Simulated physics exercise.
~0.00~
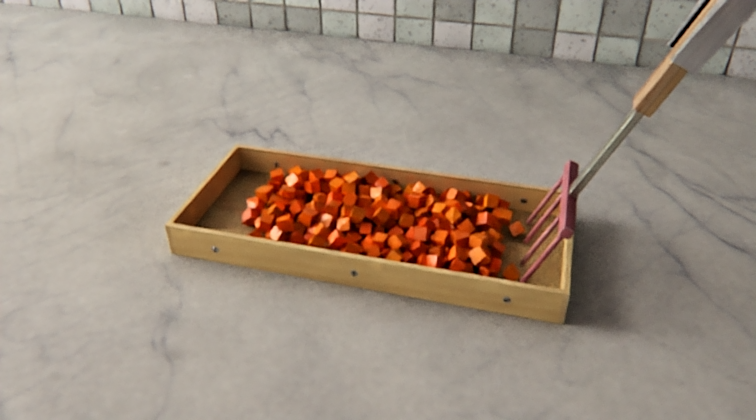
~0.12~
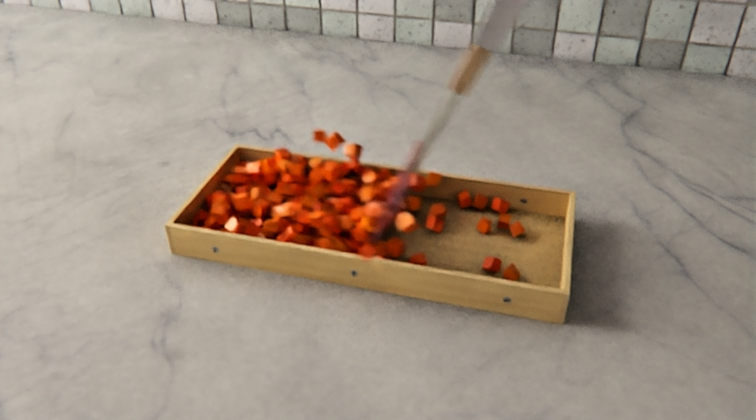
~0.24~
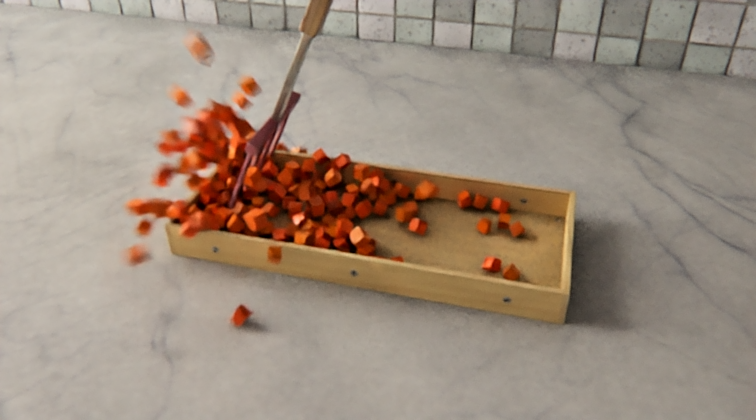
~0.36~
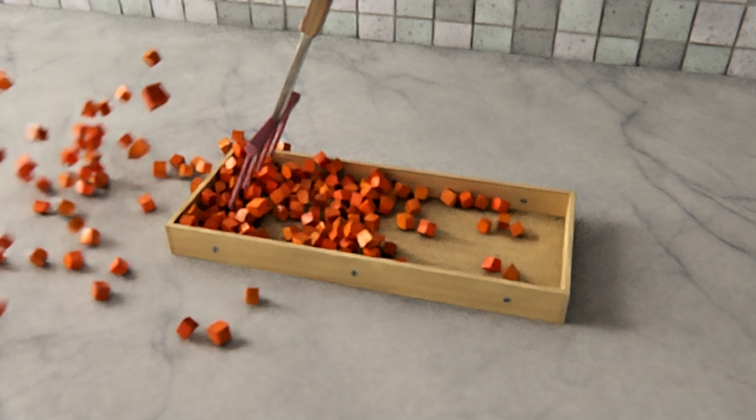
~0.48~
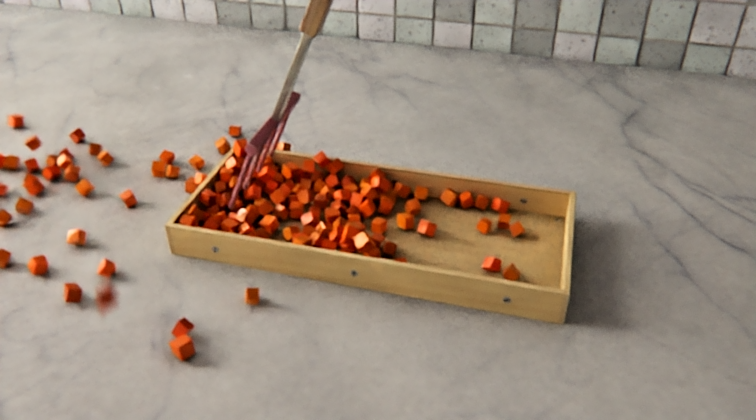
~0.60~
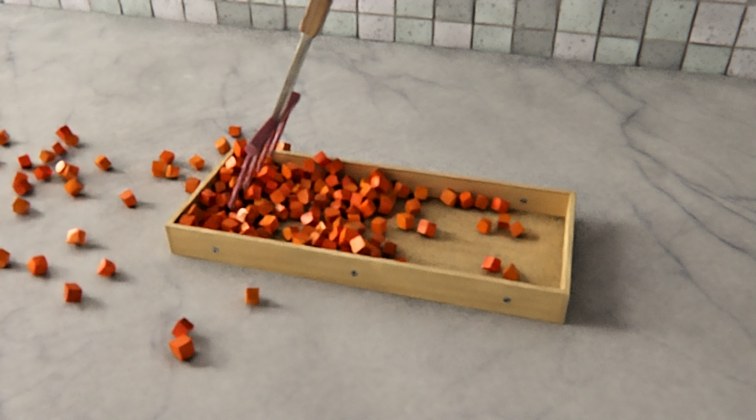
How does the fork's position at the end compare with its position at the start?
At the start the fork is at the right end of the tray, while at the end it is near the left end, with its prongs among the piled orange dice.
In this clip, a pronged fork sweeps orange vegetable dice leftward along a shallow wooden tray on a marble surface, flinging some over the left end. The fork stops there, and the dice come to rest, most still in the tray and others scattered on the table.
